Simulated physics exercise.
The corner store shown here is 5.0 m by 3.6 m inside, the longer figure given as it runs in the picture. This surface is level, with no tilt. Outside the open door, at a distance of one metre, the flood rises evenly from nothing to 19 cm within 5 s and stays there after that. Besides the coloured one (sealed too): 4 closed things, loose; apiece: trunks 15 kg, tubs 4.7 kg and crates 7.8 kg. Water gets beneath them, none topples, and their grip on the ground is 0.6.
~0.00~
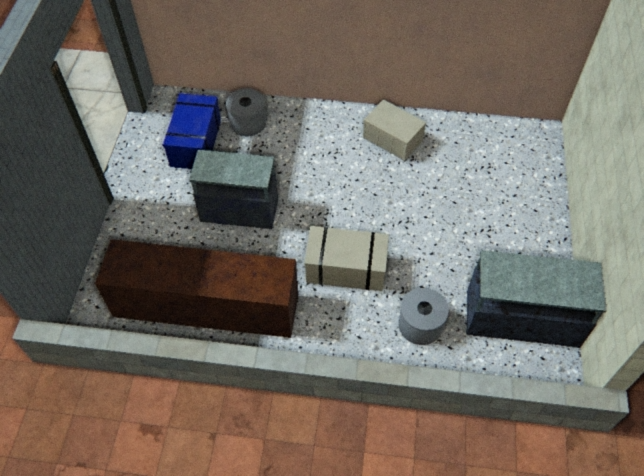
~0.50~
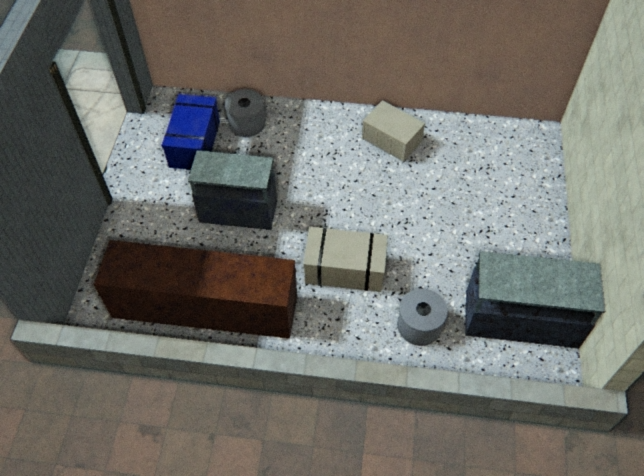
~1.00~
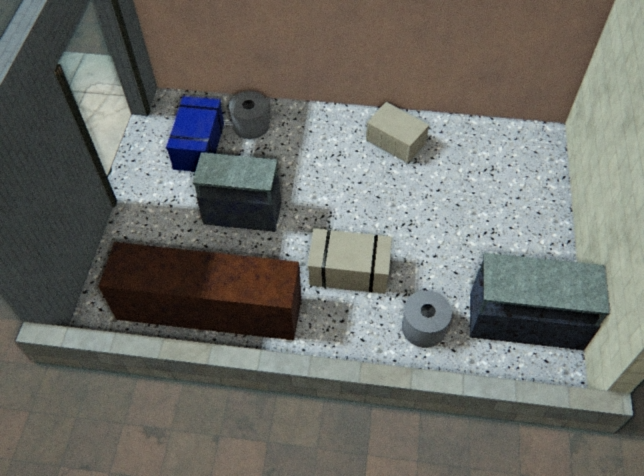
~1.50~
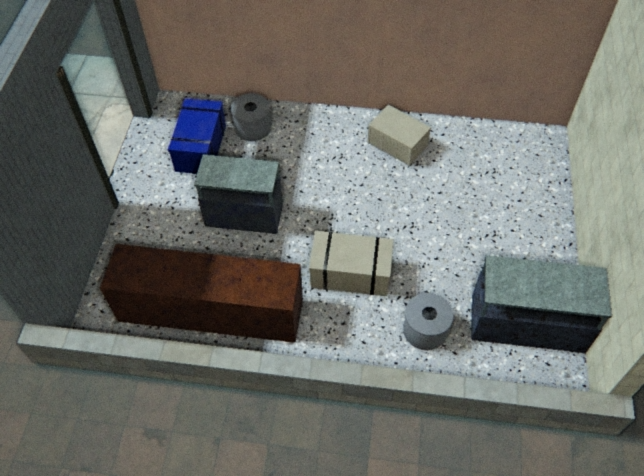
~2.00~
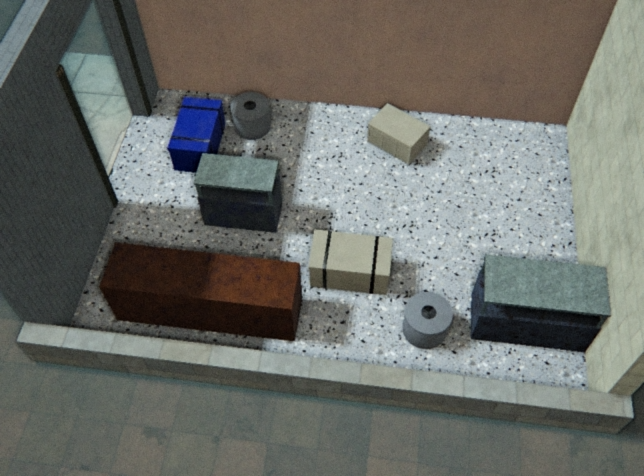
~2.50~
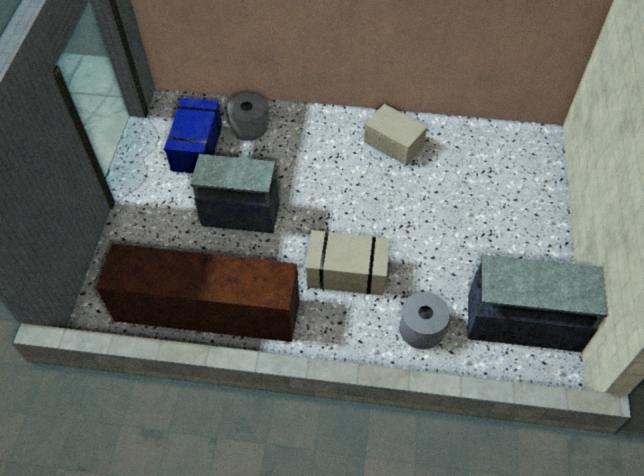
Water spreads over the tiles outside and just enters the doorway near the blue trunk.
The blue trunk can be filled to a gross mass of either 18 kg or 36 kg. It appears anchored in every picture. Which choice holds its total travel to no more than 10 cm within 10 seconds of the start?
It looks like no mass offered suffices.
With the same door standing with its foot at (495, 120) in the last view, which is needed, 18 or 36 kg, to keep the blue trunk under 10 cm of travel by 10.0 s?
If so, then the first option suffices.
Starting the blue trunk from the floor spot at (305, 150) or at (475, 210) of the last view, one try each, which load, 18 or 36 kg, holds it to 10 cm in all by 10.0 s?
In that order: Neither holds; it takes the larger.
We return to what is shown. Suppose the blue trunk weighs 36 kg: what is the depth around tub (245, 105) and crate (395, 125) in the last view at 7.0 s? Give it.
I'd put it at 5 cm and 3 cm respectively.
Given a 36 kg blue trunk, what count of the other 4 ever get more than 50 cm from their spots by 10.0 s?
I make that 2.
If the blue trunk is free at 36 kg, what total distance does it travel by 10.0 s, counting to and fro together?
I'd put it near 150 cm in all.
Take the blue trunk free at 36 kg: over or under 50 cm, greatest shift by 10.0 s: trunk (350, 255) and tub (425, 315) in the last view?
In turn: Below, below.
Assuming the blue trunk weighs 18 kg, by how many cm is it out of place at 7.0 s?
Shift: Roughly 150 cm.
After 3.5 s the blue trunk would be 1 cm from its start with 18 kg and 0 cm from its start with 36 kg; 3 cm of water round it then.
After 4.5 s the blue trunk would be 29 cm from its start with 18 kg and 0 cm from its start with 36 kg; 5 cm of water round it then.
After 7.0 s the blue trunk would be 174 cm from its start with 18 kg and 59 cm from its start with 36 kg; 7 cm of water round it then.
After 10.0 s the blue trunk would be 388 cm from its start with 18 kg and 169 cm from its start with 36 kg; 8 cm of water round it then.
